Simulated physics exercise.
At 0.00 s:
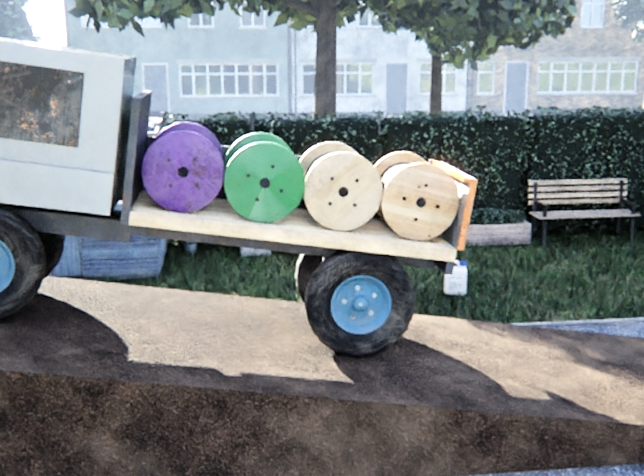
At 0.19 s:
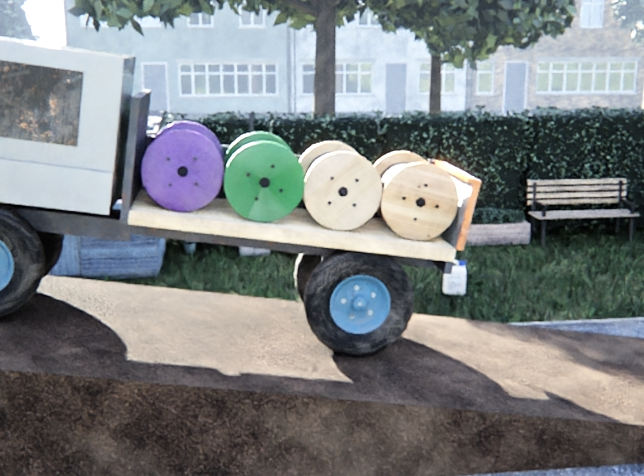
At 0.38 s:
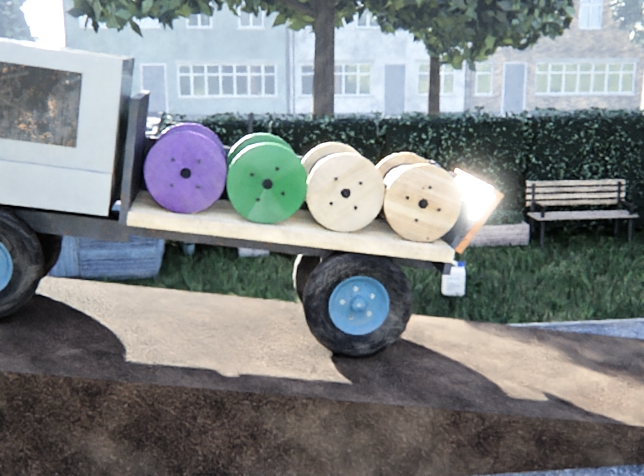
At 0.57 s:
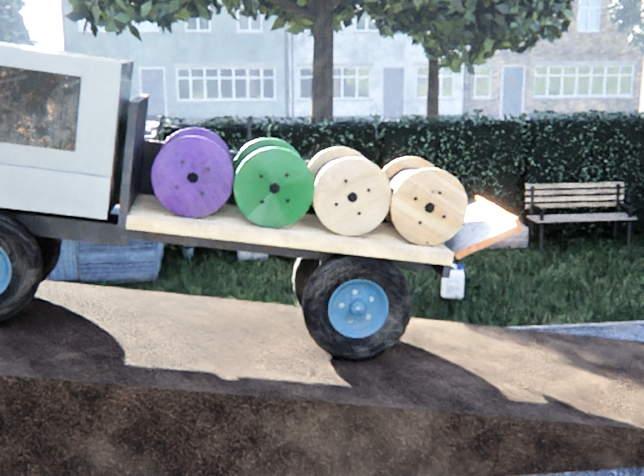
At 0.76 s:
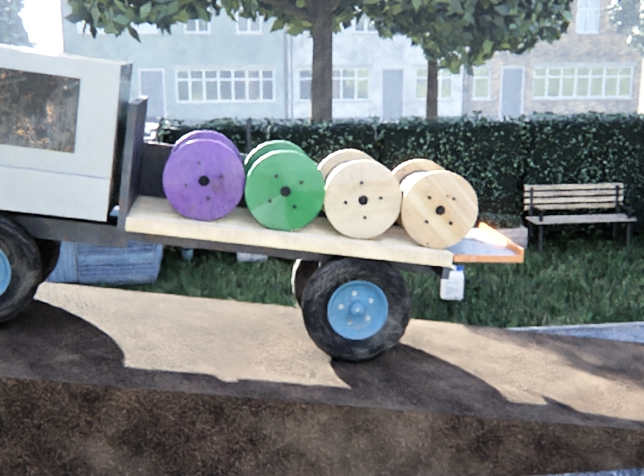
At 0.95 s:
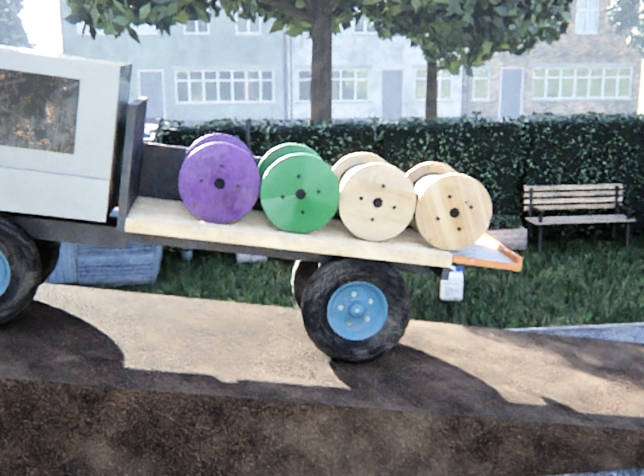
The tailgate of a pick-up parked on a slope swung down and open, and the four cable reels, purple, green and two plain wooden ones, rolled a short way right along the bed towards it.
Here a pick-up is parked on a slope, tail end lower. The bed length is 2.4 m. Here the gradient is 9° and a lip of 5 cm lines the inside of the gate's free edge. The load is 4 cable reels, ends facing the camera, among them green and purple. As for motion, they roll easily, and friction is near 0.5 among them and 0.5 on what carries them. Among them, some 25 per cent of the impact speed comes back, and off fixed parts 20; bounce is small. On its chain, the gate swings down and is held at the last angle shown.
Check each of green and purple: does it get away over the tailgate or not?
Green: Departs; purple: Departs.
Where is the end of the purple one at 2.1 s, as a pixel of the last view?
It should be close to pixel (353, 200).
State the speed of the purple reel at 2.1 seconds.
Estimate: Some 0.9 m/s.
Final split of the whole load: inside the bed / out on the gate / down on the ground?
That gives 0, then 0, then 4.
Then, 2.1 s in, green is on the bed, 20 cm short of the hinge, rolling right; purple is on the bed, 80 cm short of the hinge, rolling right; 1 out so far.
Then, 3.6 s in, green is out on the ground; purple is dropping off the gate; 4 out so far.
In the end (5.2 s), green is off the vehicle; purple is off the vehicle; 4 out so far.
